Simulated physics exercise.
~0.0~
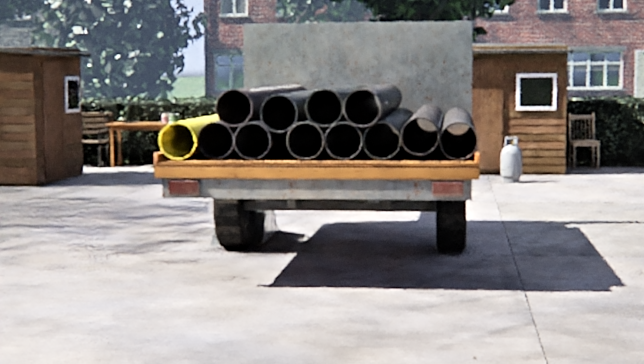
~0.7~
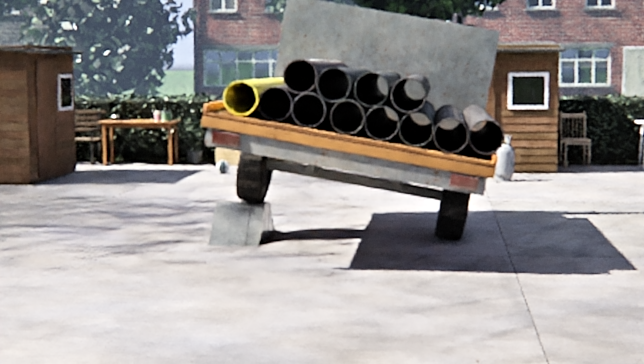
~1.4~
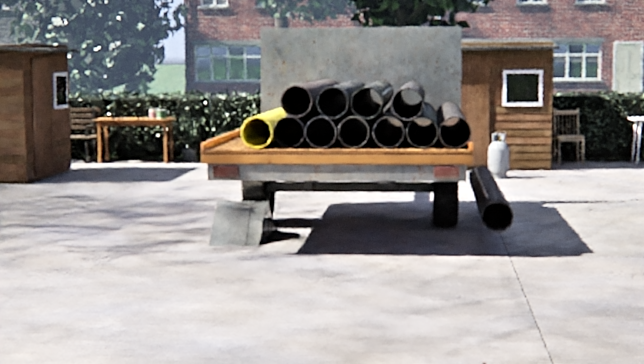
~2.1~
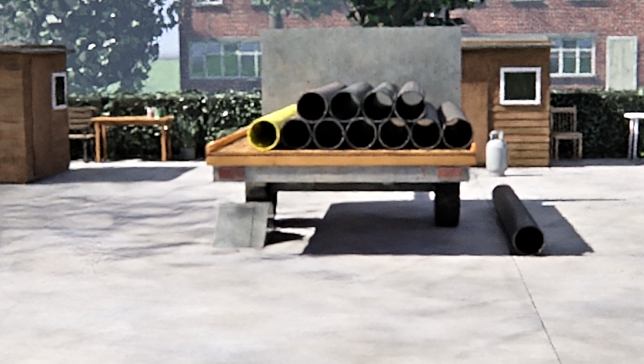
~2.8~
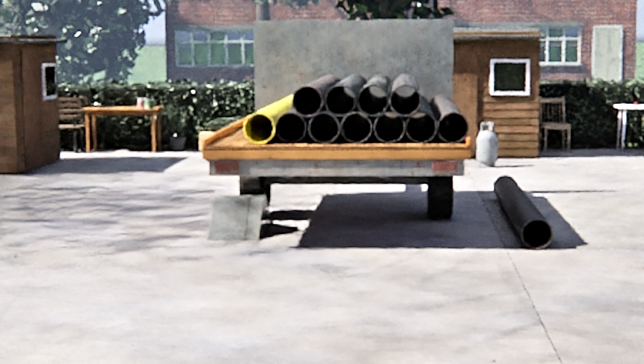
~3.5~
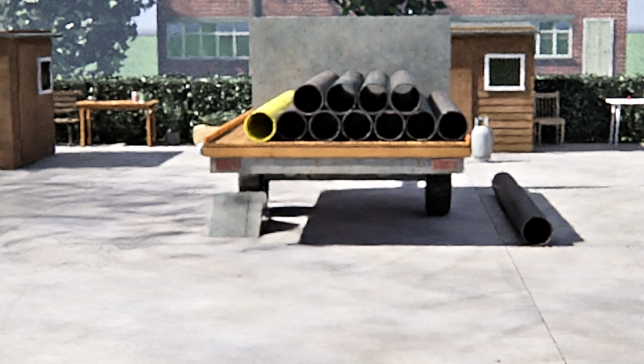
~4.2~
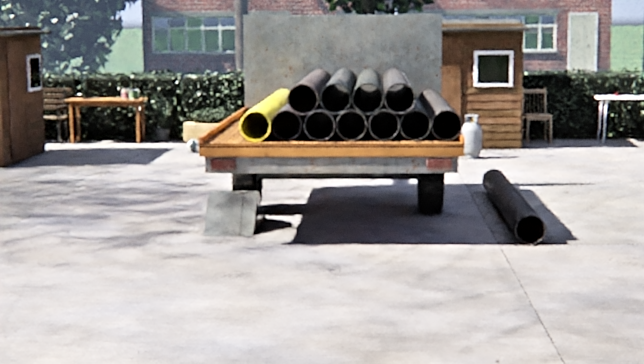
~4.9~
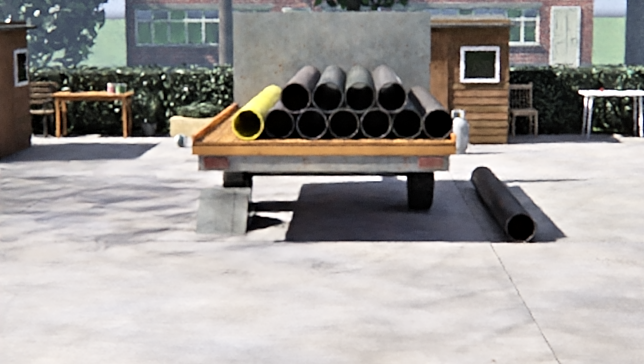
Farm trailer loaded with pipes tilting over a concrete hump, one black pipe dropping off right, the yellow one staying aboard.
